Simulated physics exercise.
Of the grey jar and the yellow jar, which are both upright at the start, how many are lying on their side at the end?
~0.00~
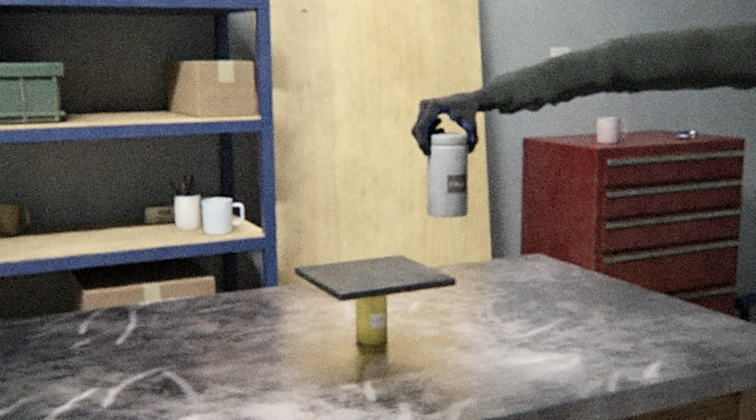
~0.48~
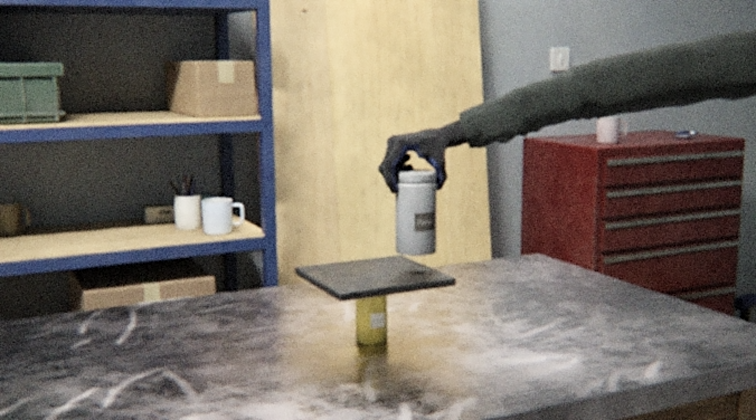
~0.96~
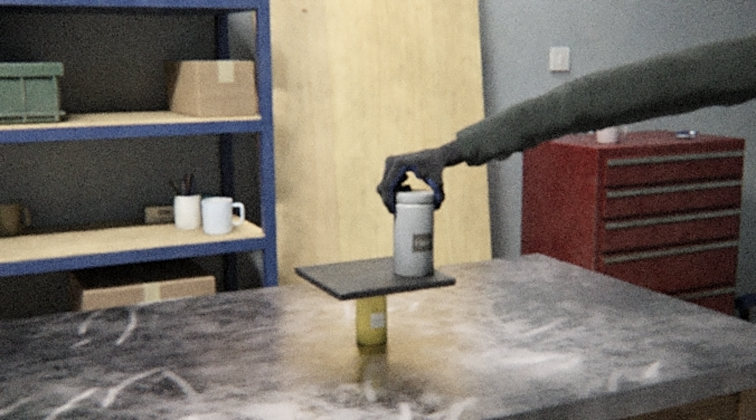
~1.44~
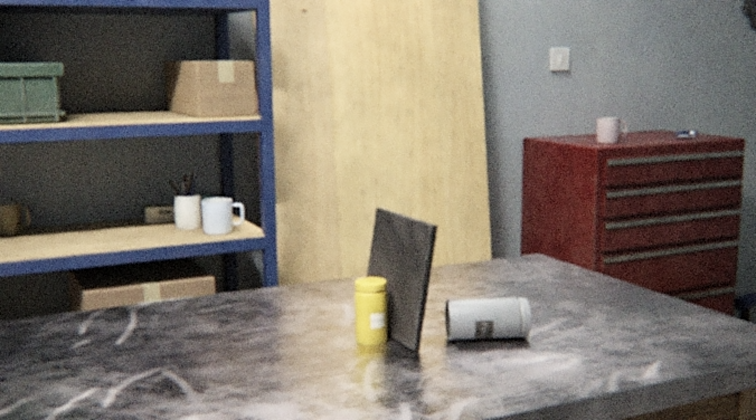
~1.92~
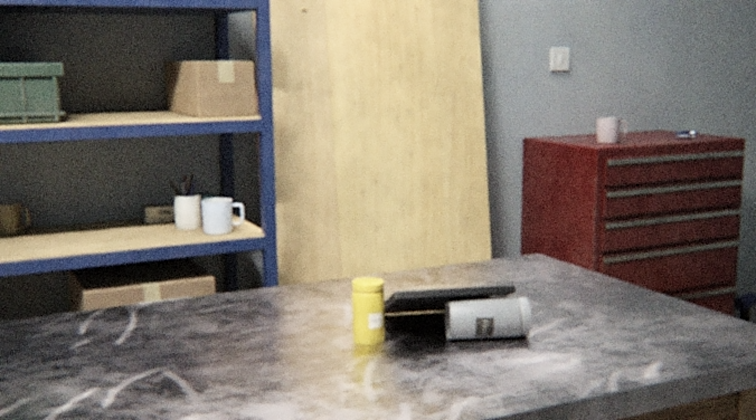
One of them is, the grey jar. The yellow jar is still standing.
